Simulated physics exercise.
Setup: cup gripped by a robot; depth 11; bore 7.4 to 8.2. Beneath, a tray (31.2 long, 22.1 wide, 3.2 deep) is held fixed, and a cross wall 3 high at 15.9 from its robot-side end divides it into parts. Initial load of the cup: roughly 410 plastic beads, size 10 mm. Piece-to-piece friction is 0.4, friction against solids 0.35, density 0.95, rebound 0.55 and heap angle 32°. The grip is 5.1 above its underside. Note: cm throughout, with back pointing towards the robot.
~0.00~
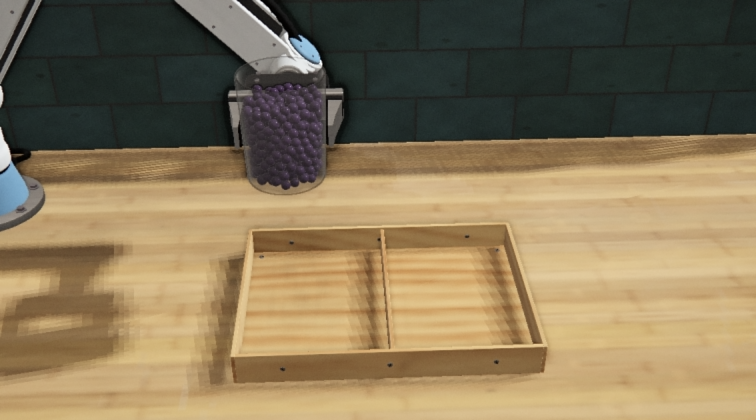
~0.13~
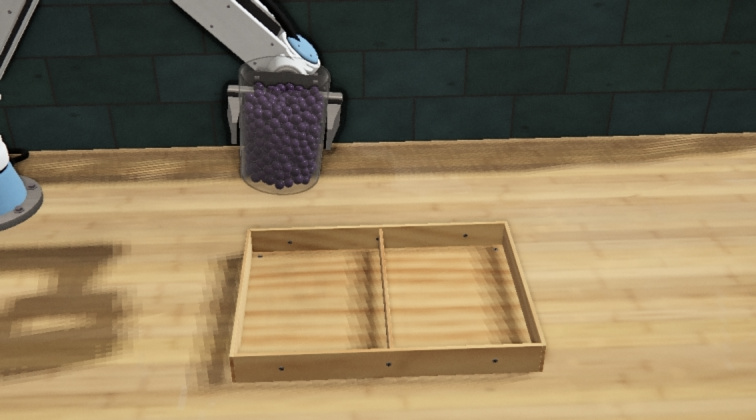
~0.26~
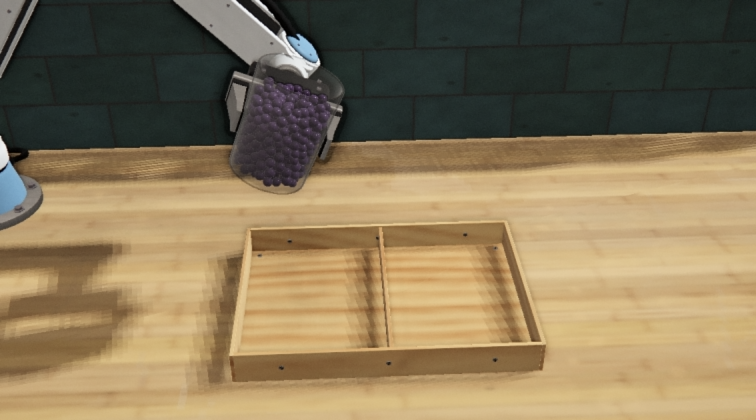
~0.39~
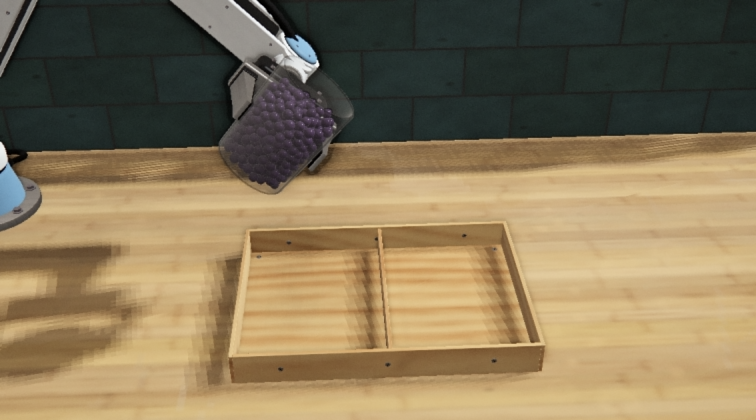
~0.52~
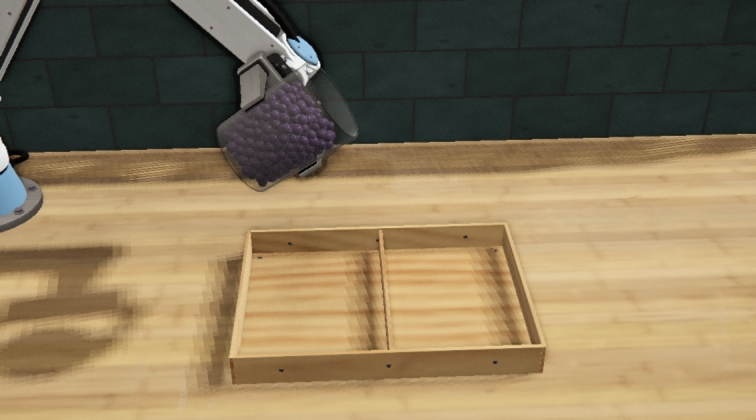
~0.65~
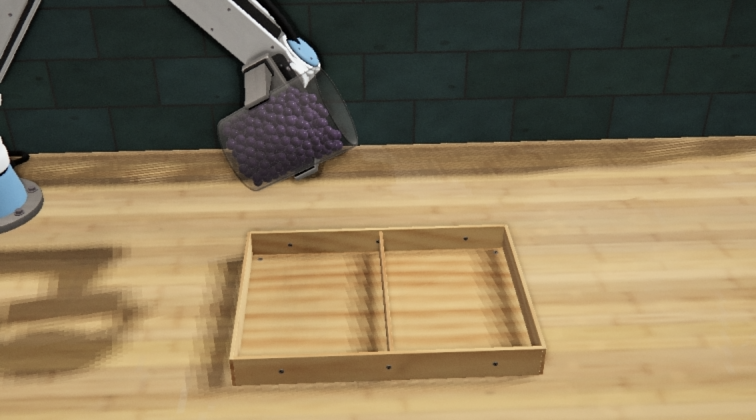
At the start, a robot arm holds a clear cup of small purple beads upright above a wooden counter, behind an empty wooden tray split by a divider. The arm steadily rotates the cup until it leans far over, its open end toward the right, and the beads shift inside it.
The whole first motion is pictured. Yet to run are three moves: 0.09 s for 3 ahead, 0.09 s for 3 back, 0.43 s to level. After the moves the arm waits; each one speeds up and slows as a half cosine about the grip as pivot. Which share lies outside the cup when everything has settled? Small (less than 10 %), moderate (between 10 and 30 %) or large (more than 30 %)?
Moderate.
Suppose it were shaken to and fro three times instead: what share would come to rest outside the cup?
That would give close to 30 percent.
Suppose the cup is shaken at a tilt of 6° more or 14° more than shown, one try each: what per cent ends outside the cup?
About 20 and 35 %.
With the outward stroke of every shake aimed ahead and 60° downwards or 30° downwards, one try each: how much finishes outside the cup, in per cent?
Estimates, in order: 0 % then 10 %.
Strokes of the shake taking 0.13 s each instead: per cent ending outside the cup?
It would come to roughly 10 %.
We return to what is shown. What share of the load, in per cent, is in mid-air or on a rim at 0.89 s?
I'd put it near 14 per cent.
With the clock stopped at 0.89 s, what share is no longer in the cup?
Share out so far: Close to 15 %.
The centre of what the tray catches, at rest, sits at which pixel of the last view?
Approximately (440, 302) in pixels.
By 0.89 s, tilted 59° forward, highest piece 25 above the table; 357 in the cup, 56 in flight or on a rim.
By 1.14 s, tilted 12° forward, highest piece 28 above the table; 347 in the cup, 46 in the far-side part, 8 in the robot-side part, 12 in flight or on a rim.
By 1.46 s, level, highest piece 28 above the table; 347 in the cup, 53 in the far-side part, 7 in the robot-side part, 6 on the table or floor.
By 2.51 s, level, highest piece 28 above the table; 347 in the cup, 53 in the far-side part, 7 in the robot-side part, 6 on the table or floor.
Final count, 347 in the cup, 53 in the far-side part, 7 in the robot-side part, 6 on the table or floor. That is 16 % outside the cup.
